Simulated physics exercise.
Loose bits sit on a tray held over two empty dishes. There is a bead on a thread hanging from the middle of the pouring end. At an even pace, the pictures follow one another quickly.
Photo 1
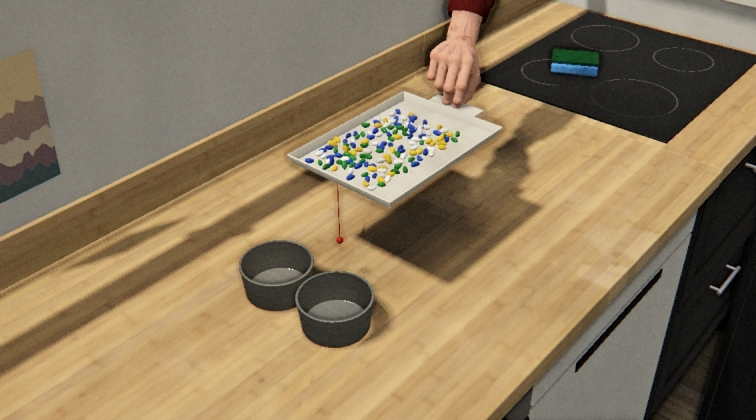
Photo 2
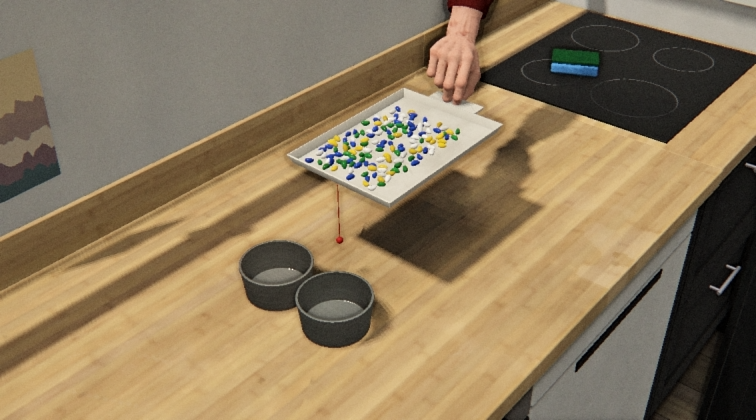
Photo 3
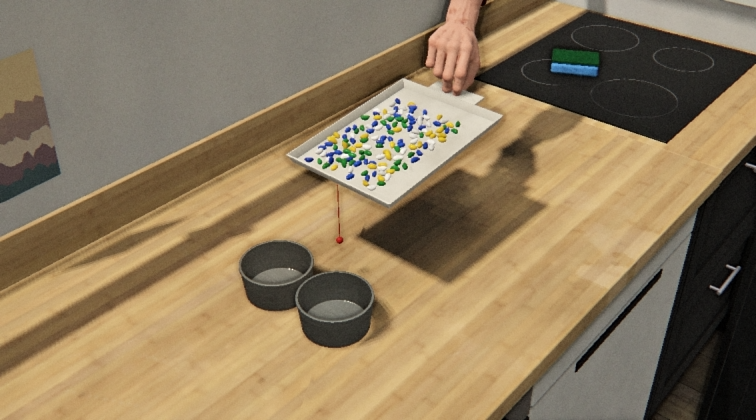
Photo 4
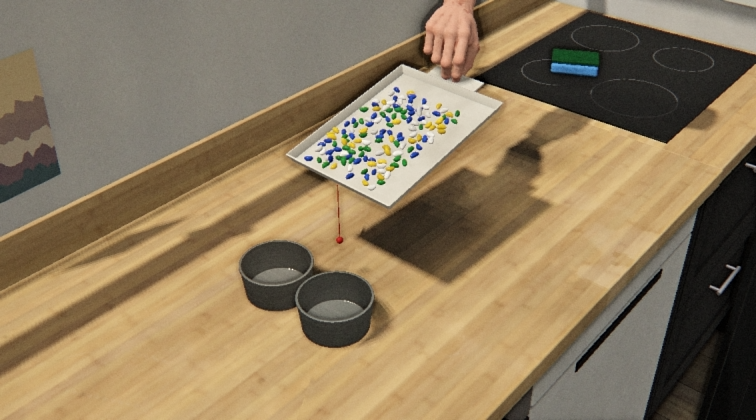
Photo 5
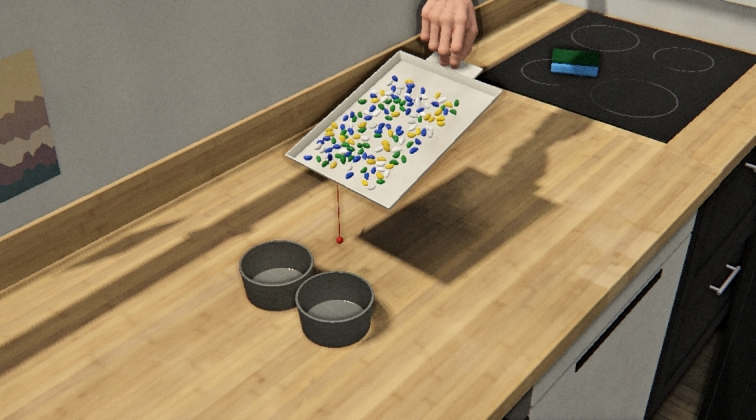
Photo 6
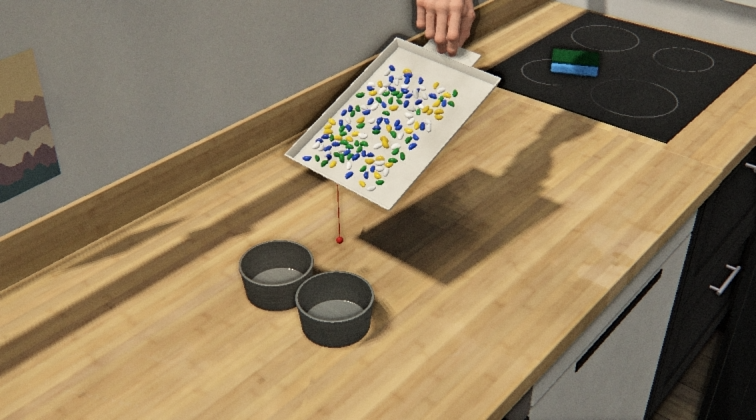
A white tray of colourful jelly beans, held by a hand above two empty dark dishes, was level at first, then tilted steadily as the hand raised its far end, the beans staying on it.
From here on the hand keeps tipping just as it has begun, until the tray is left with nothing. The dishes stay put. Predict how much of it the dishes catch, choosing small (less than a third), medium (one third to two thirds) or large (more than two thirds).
The catch is medium, between one third and two thirds.
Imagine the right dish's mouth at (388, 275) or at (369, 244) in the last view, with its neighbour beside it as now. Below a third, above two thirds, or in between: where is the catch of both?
Taking the two places in turn, the answer is in the middle band and then under a third.
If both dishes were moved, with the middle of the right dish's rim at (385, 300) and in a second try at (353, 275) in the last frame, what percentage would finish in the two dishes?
You'd end up with around 80 per cent and then around 80 per cent.
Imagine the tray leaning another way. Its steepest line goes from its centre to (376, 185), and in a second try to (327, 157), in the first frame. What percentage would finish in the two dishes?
In order: About 30, then 10 percent.
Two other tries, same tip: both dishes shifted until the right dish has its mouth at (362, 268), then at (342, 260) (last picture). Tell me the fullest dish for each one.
First try, the dish at right; second try, the dish at right.
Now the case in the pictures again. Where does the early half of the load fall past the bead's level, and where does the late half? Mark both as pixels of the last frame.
Around (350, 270), followed by around (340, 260).
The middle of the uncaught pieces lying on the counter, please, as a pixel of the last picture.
The middle is around (370, 296).
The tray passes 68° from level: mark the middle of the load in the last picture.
I'd put the middle close to (348, 187).
Just after the last frame, tray tipped steeply; the larger part on the tray; just a few in the right dish; roughly a quarter in the air.
A moment on, tray tipped past a quarter turn; roughly a third in the right dish; roughly a quarter in the left dish; roughly a third outside both; about a tenth in the air.
Further on, tray tipped past a quarter turn; roughly a third in the right dish; roughly a quarter in the left dish; roughly half outside both; just a few in the air.
When it is over, tray tipped past a quarter turn; roughly a third in the right dish; roughly a quarter in the left dish; roughly half outside both; just a few in the air.
